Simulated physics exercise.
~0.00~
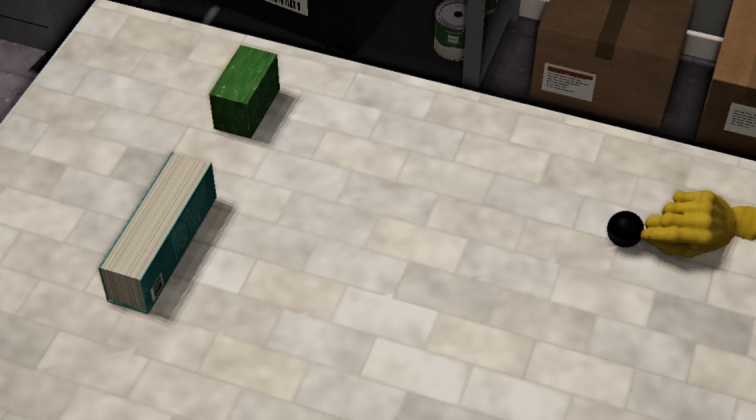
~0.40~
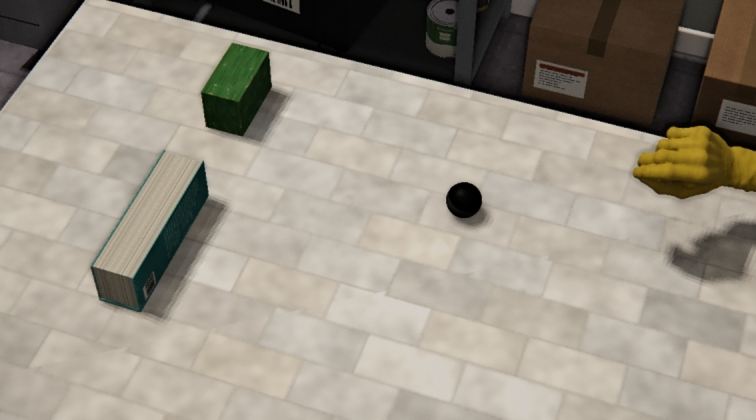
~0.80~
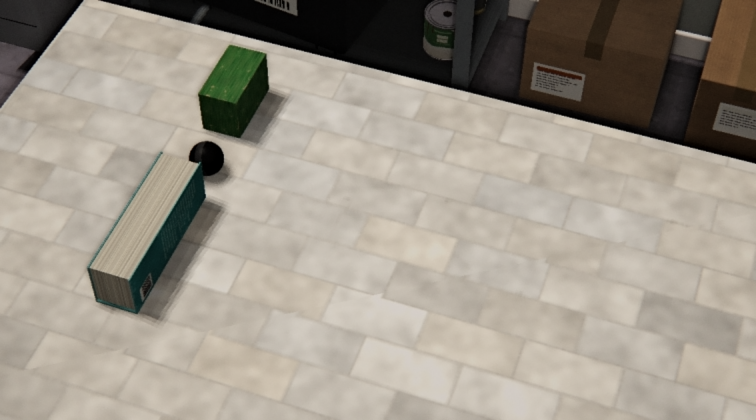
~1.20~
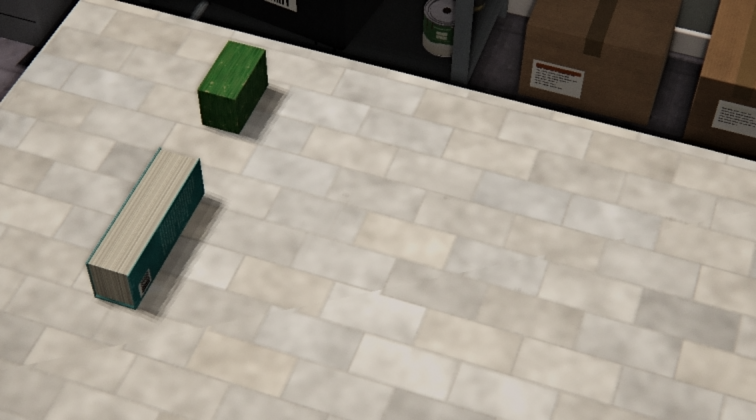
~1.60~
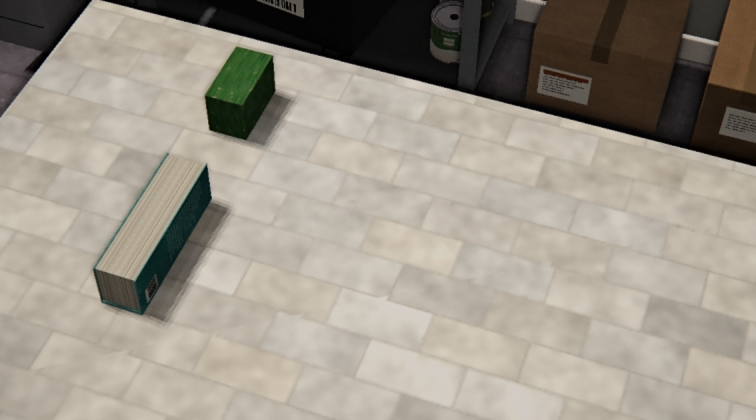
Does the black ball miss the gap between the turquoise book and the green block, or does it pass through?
The black ball passes through the gap between the turquoise book and the green block, and it is no longer in sight at the end.
